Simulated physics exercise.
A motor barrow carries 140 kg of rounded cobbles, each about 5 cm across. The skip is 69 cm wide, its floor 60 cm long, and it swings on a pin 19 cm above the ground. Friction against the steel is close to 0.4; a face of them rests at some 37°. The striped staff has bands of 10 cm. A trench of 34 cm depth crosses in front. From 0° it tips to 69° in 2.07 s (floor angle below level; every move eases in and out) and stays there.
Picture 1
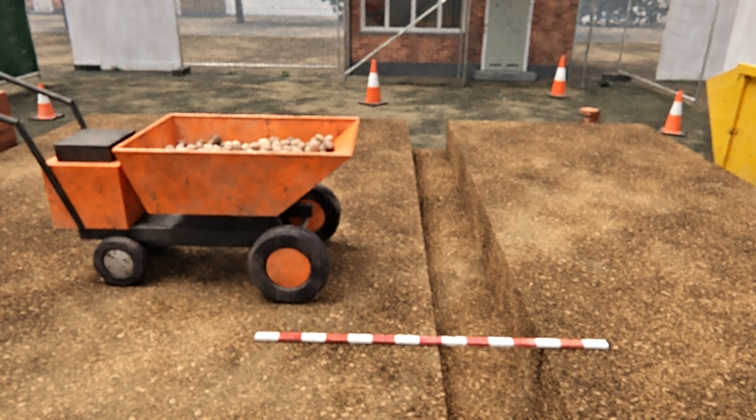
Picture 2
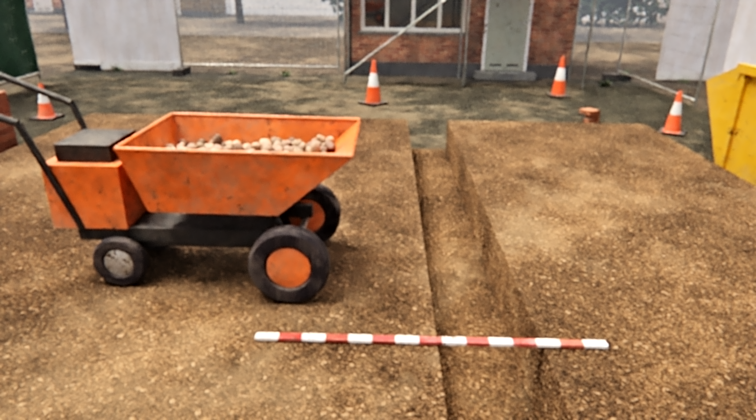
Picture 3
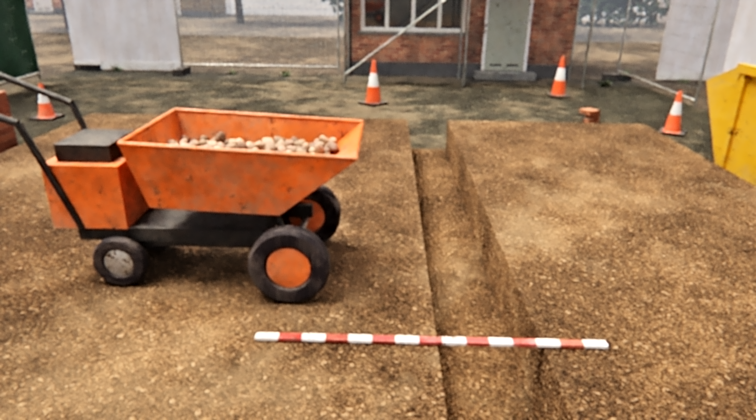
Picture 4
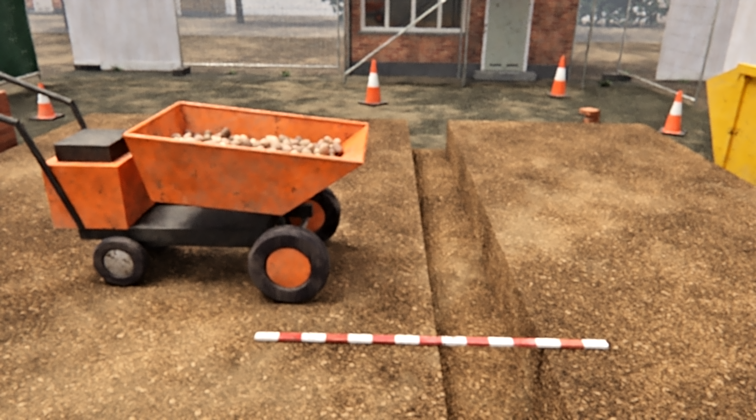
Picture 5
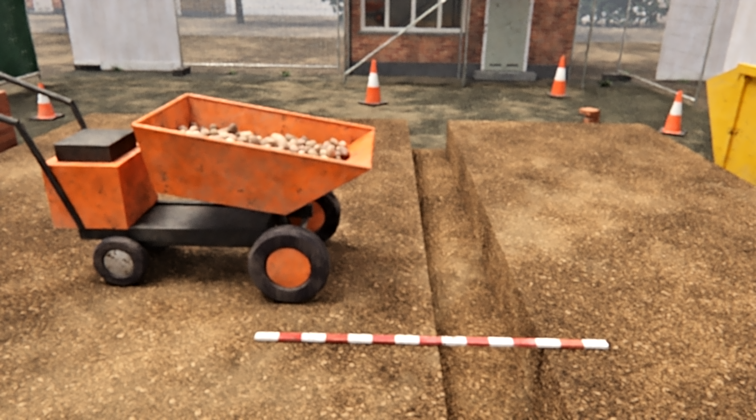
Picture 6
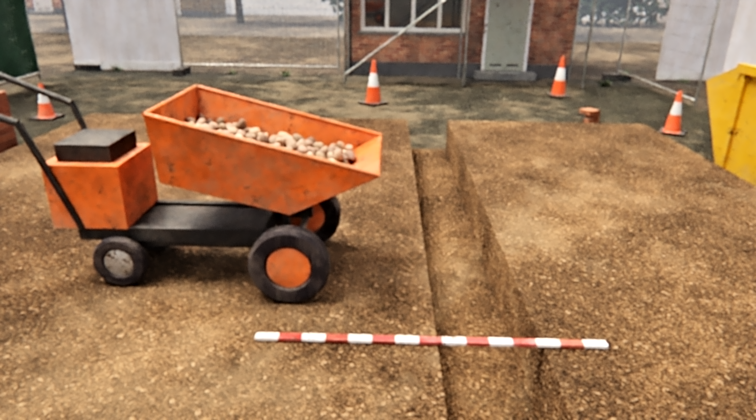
Orange skip of a motor barrow loaded with rounded cobbles tilting gradually forward to the right, beside a narrow trench.
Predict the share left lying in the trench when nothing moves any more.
About 100 per cent.
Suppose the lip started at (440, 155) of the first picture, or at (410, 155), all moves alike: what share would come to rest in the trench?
About 45 and 80 per cent.
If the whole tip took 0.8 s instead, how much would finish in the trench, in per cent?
It would be near 100 per cent.
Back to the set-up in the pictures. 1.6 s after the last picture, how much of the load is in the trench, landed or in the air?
Some 70 per cent.
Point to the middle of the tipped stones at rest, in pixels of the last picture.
Around (470, 313).
Then, 0.9 s after the last picture the floor is at 58°, 100 % in the skip; the foremost stones are at (421, 226).
Then, 1.6 s after the last picture the floor is at 69°, 29 % in the skip, 1 % short of the trench, 70 % in the trench; the foremost stones are at (507, 327).
Then, 1.9 s after the last picture the floor is at 69°, 6 % in the skip, 1 % short of the trench, 93 % in the trench; the foremost stones are at (505, 316).
Then, 3.9 s after the last picture the floor is at 69°, 0 % in the skip, 100 % in the trench; the foremost stones are at (505, 316).
